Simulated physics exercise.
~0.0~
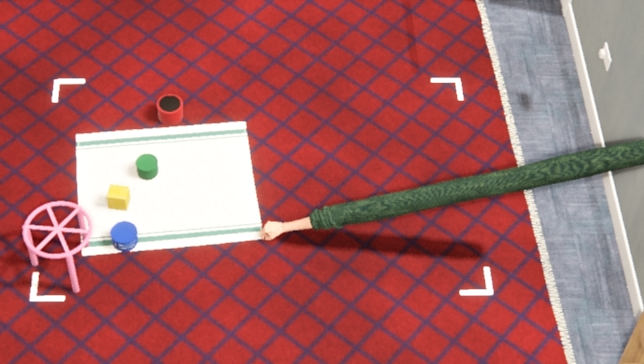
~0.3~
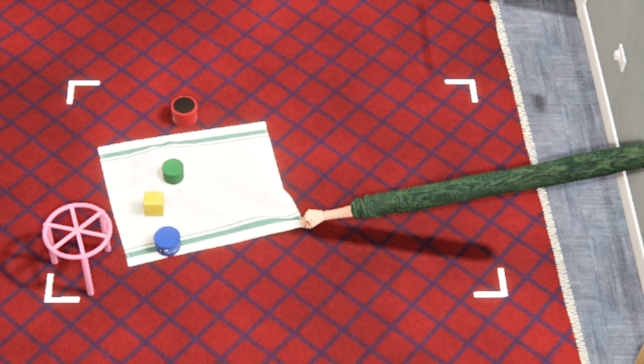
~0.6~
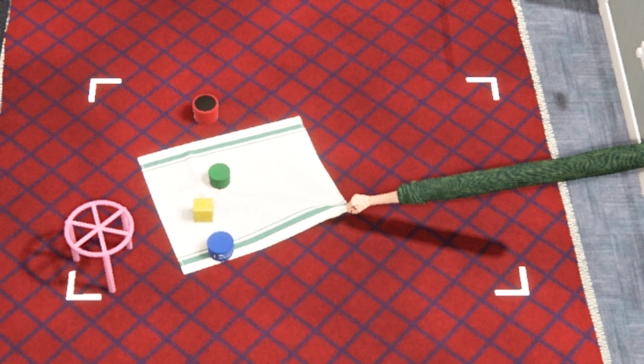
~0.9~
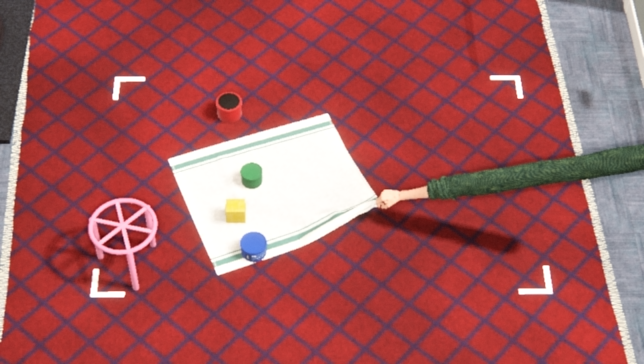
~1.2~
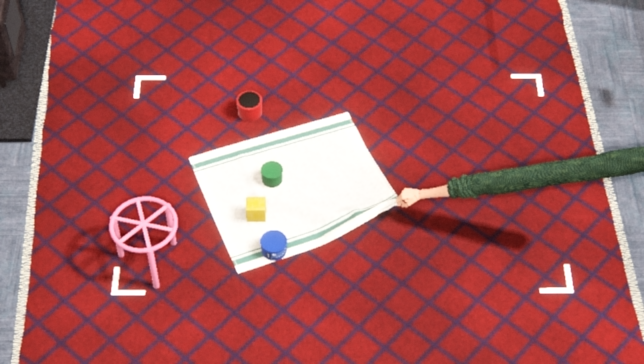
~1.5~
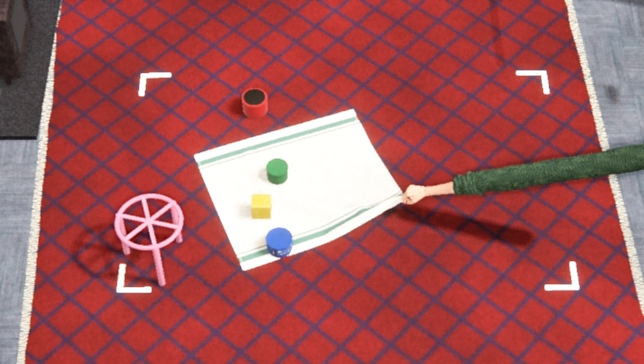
On a living-room floor, a white play mat with green stripes lies on a red patterned carpet between white tape corners, holding a green bin, a yellow crate and a blue bucket. A hand in a long green sleeve grips the mat's lower right corner and drags it right and slightly upward. The mat slides and turns, its lower edge creasing, and the three things ride along with it, the crate staying upright. The red pot and pink stool stay put beside it as the view pans slightly left. Finally the mat rests at a slant, the three still on it and the hand at its corner.
